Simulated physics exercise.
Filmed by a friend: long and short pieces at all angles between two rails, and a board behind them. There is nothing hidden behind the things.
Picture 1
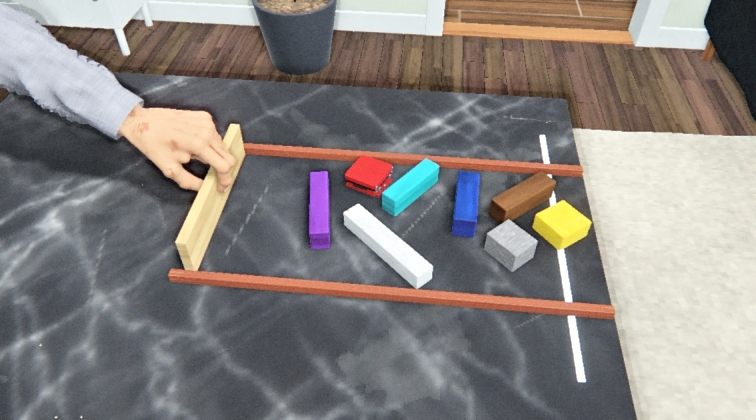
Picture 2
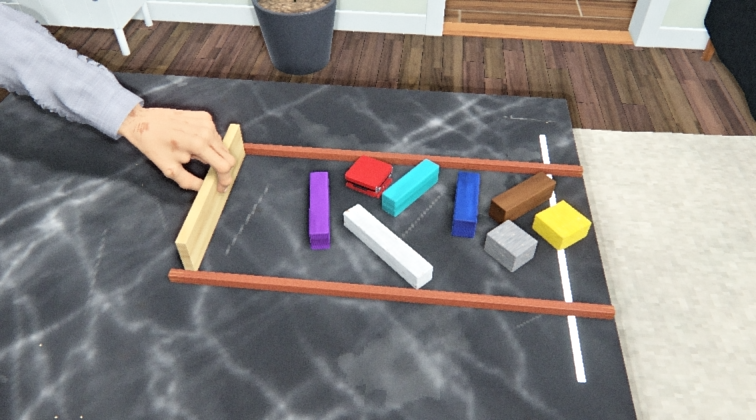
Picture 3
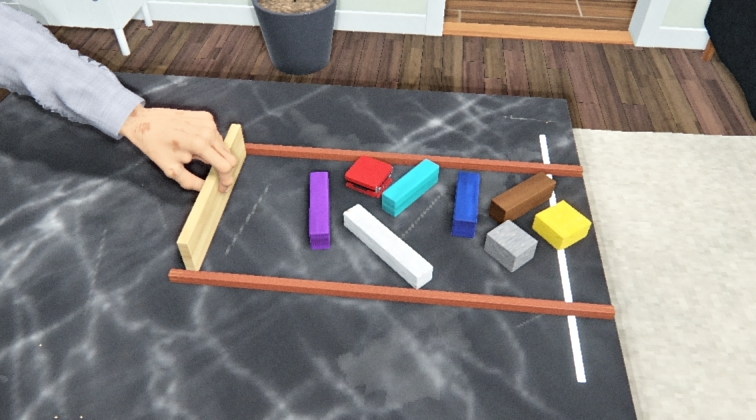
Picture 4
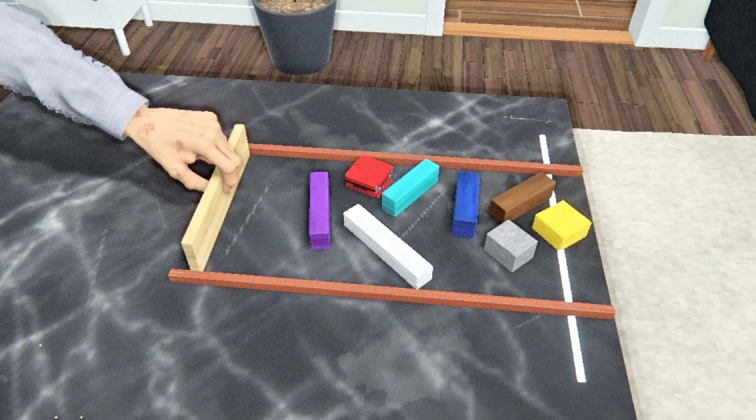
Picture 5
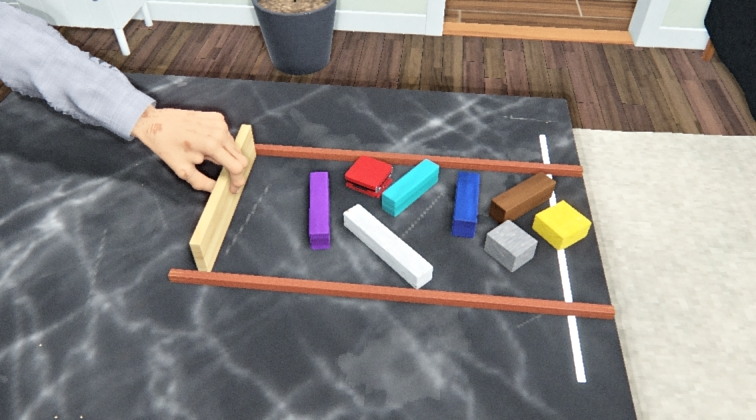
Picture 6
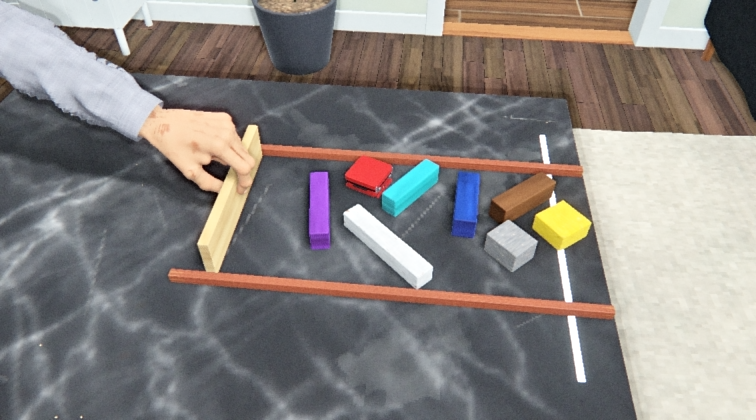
A hand slides a wooden board slightly right between two rails, behind scattered colored blocks.
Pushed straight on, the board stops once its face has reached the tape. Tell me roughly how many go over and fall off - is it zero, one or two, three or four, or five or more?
Off the edge: Five or more.
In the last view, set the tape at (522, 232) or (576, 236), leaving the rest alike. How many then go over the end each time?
Try by try, 2 and 6.
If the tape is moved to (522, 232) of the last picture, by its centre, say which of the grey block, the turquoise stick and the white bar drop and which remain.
Taking each: The grey block holds its spot, the turquoise stick holds its spot, the white bar holds its spot.
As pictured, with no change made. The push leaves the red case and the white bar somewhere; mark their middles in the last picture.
The red case ends up near (569, 182), and the white bar near (596, 259).
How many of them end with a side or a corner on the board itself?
It is in contact with 3.
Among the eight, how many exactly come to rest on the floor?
5.
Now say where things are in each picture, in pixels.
The first picture shows yellow block (561, 225); brown stick (523, 198); grey block (510, 246); board (215, 193); tape (558, 234).
The second picture shows brown stick (522, 199); red case (369, 178).
The third picture shows grey block (510, 246); blue stick (466, 204).
The fourth picture shows yellow block (561, 225); board (220, 193).
The fifth picture shows brown stick (522, 199); purple stick (320, 209).
The sixth picture shows yellow block (561, 225); brown stick (522, 199); grey block (510, 246); board (234, 194); tape (558, 234).
Soon after, none off yet; yellow block at rest near (561, 225); brown stick at rest near (522, 199); grey block at rest near (510, 246).
In the end, the number that fall off is five or more; gone, turquoise stick, blue stick, grey block, brown stick and yellow block.
